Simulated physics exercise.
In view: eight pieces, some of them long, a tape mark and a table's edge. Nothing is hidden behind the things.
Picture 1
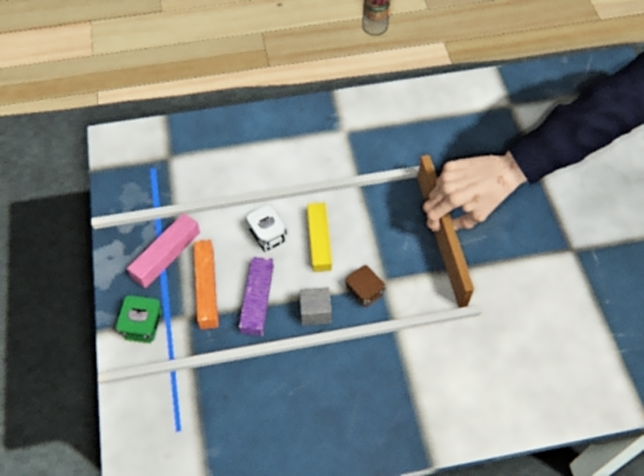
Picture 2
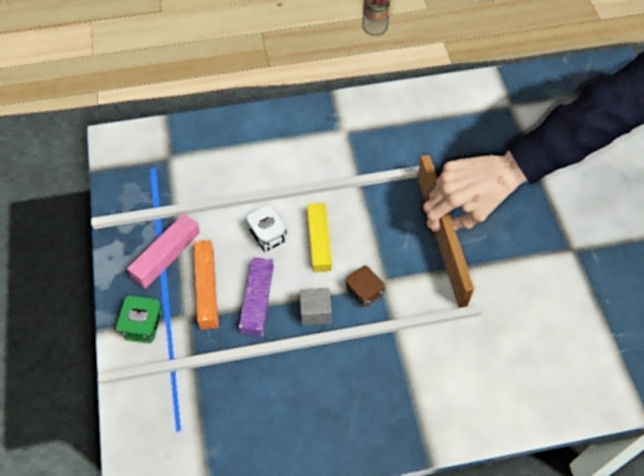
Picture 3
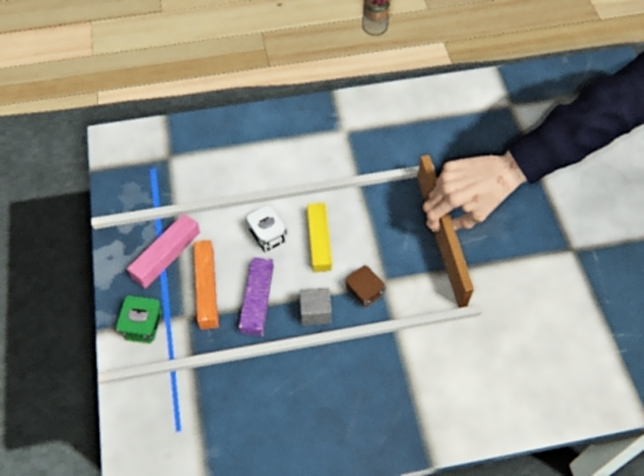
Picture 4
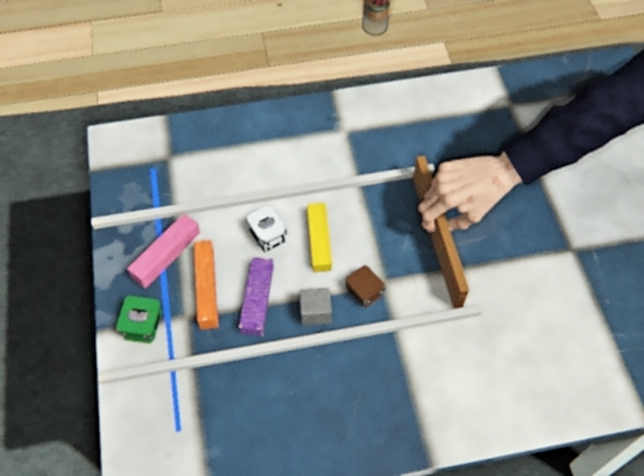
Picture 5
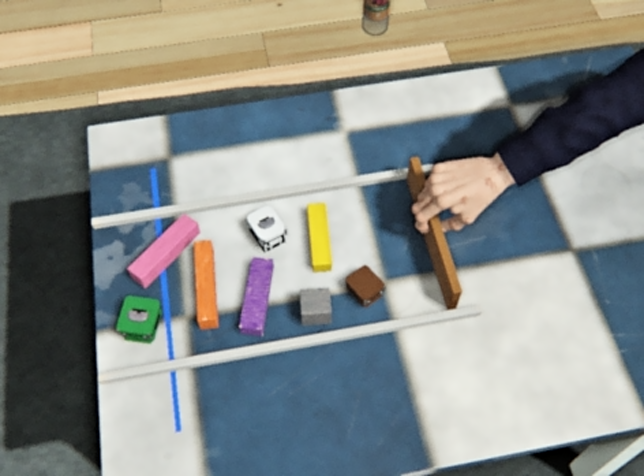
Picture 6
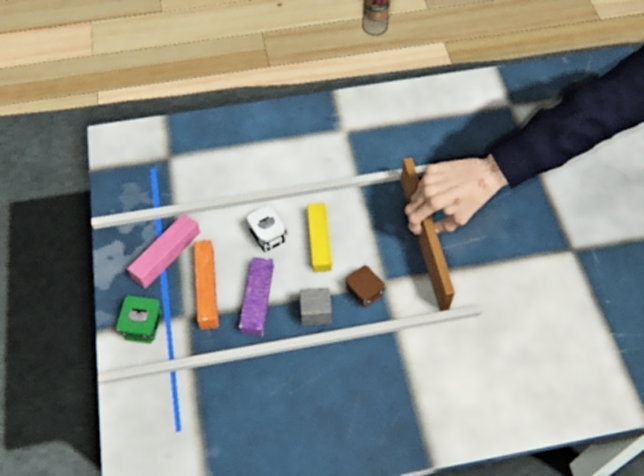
A hand holds a wooden board still, then slides it slightly left toward several unmoving colored pieces.
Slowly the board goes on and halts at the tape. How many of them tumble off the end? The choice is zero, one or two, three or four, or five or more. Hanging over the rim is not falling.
As it turns out, the number that fall off is one or two.
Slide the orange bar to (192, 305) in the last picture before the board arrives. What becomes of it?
From there it stays on.
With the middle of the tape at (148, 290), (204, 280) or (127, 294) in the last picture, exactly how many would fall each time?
The counts: 3, 0 and 5.
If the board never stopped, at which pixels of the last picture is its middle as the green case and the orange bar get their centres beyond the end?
For the green case at (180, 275), for the orange bar at (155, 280).
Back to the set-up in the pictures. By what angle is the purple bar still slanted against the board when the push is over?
About 0°.
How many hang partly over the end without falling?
The number is 1.
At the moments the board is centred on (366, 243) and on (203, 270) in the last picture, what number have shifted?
1 and 8.
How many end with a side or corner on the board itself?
In contact: 3.
Early on, none off yet; green case at rest near (141, 320); pink bar at rest near (165, 250); orange bar at rest near (206, 284).
Finally, the number that fall off is one or two; lost, green case.
